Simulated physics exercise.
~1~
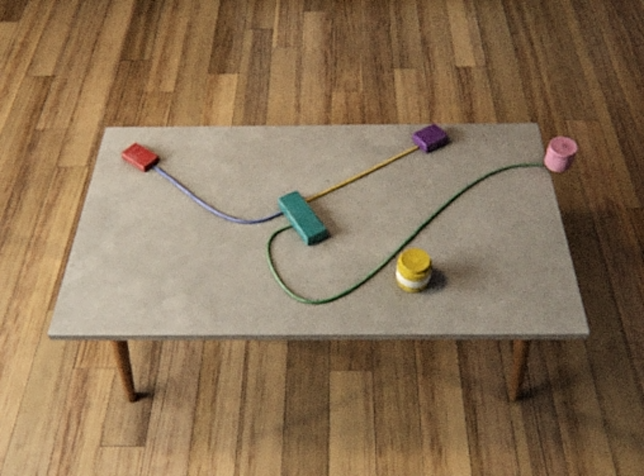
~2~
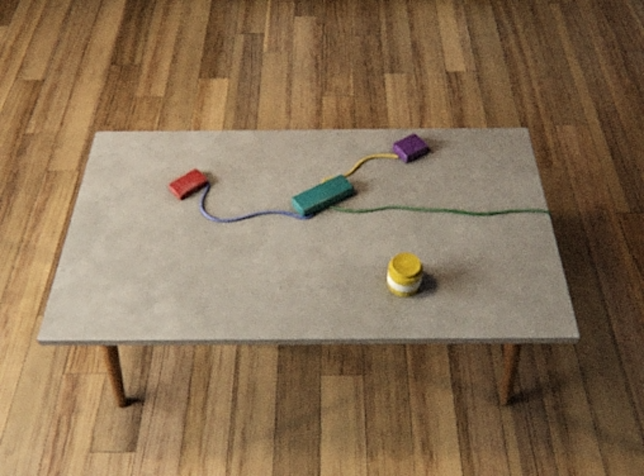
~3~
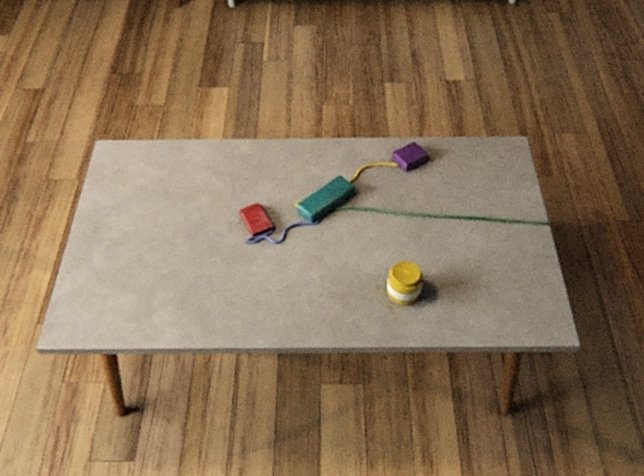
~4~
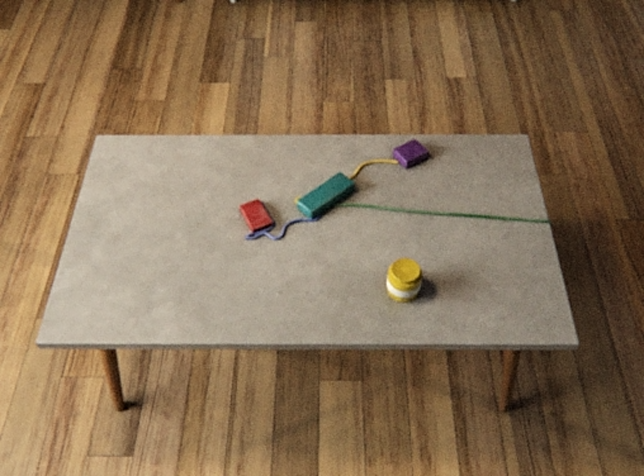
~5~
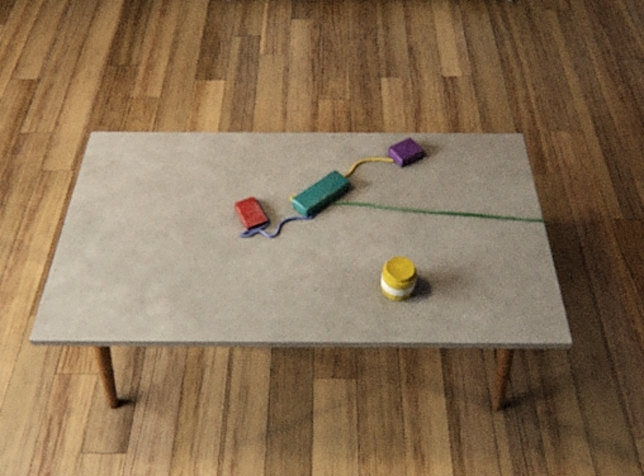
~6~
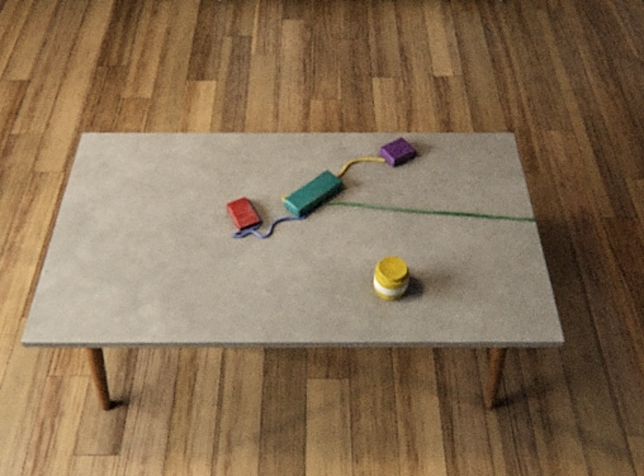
To begin with, a teal block sits on a grey table, linked by thin cables to a red block, a purple block and a pink cylinder at the right edge, with a yellow jar near the front. The pink cylinder then drops out of sight over the edge, its green cable pulled nearly straight. The teal block turns and shifts slightly right and up, while the purple one moves a little left and the red one slides right. The red block continues right, close to the teal one, its blue cable bunching up. Finally everything rests, the jar still in place and the green cable hanging over the edge.
